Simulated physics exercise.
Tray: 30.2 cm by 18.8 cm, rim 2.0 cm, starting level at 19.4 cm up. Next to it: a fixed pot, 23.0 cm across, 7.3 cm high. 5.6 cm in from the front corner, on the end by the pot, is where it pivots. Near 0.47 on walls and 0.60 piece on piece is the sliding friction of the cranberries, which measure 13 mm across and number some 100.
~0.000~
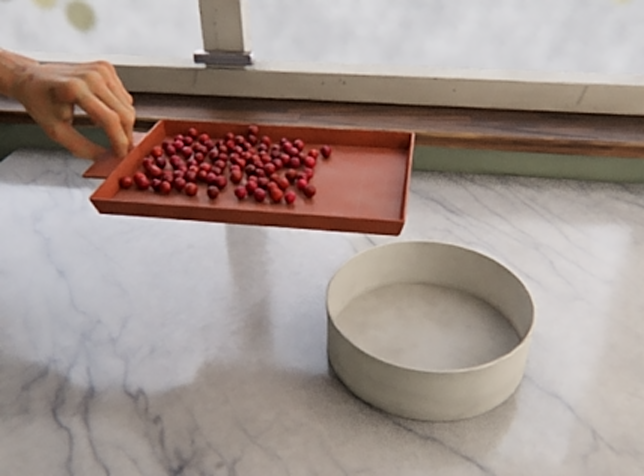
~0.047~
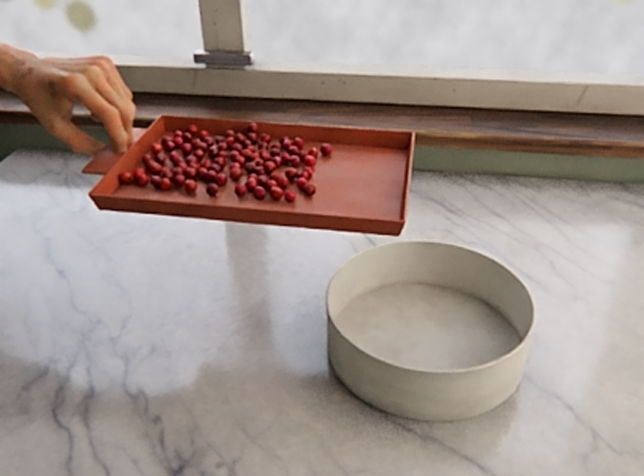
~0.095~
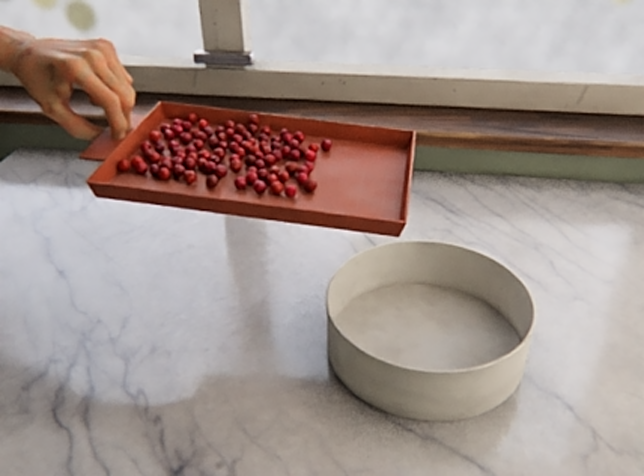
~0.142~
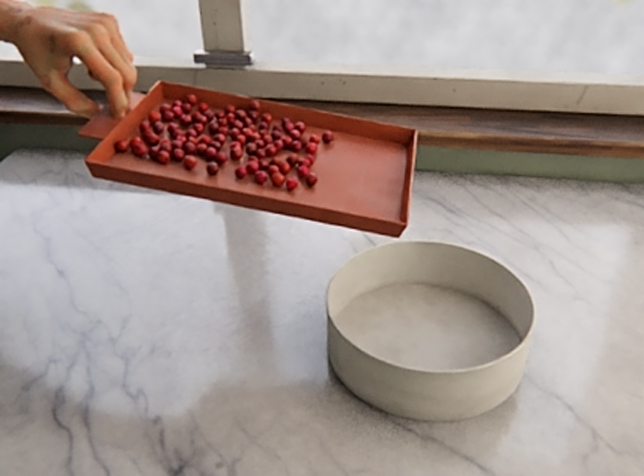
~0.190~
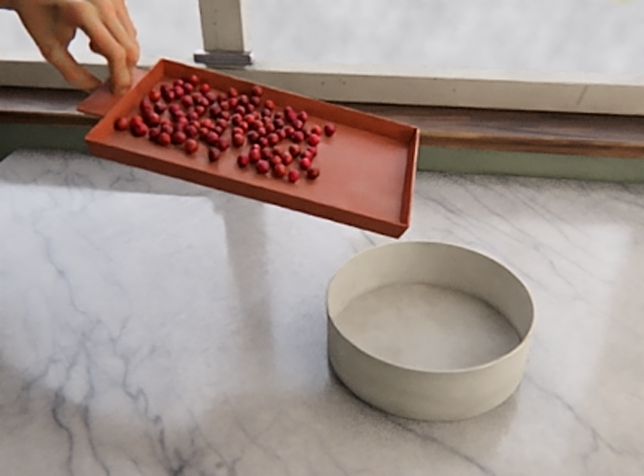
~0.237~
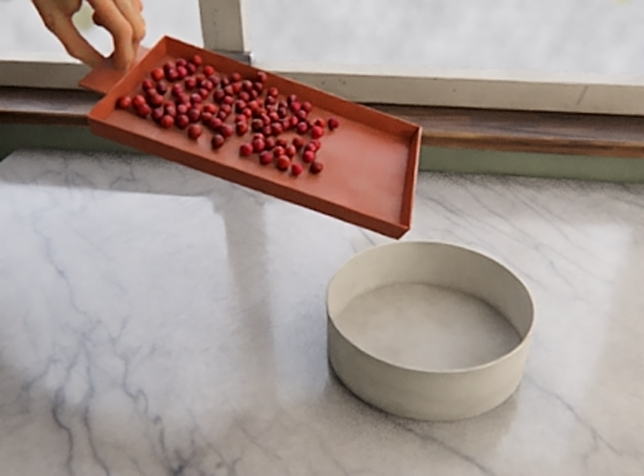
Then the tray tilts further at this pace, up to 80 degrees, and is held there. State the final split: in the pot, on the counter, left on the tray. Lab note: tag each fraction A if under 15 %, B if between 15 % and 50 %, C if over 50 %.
Pot = C, counter = A, left on the tray = B.
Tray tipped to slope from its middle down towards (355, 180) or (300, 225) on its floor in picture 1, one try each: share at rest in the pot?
Near 45 and 35 per cent, in that order.
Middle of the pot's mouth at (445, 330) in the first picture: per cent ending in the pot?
Something like 60 per cent would settle in it.
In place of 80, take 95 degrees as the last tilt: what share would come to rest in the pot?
100 per cent.
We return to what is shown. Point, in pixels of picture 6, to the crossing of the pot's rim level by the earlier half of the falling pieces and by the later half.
I'd mark about (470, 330) for the first half and about (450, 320) for the second.
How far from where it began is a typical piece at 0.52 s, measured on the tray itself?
About 9 cm.
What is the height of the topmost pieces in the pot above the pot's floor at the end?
I'd say near 2.0 centimetres.
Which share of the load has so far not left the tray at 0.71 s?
About 90 per cent.
After 0.52 s, tilt 49 degrees; the tray holds 100 %, the pot 0 %.
After 0.71 s, tilt 70 degrees; the tray holds 90 %, the pot 0 %.
After 1.01 s, tilt 80 degrees; the tray holds 40 %, the pot 55 %.
At rest (2.1 s), pot 65 %, counter 0 %, tray 35 %.
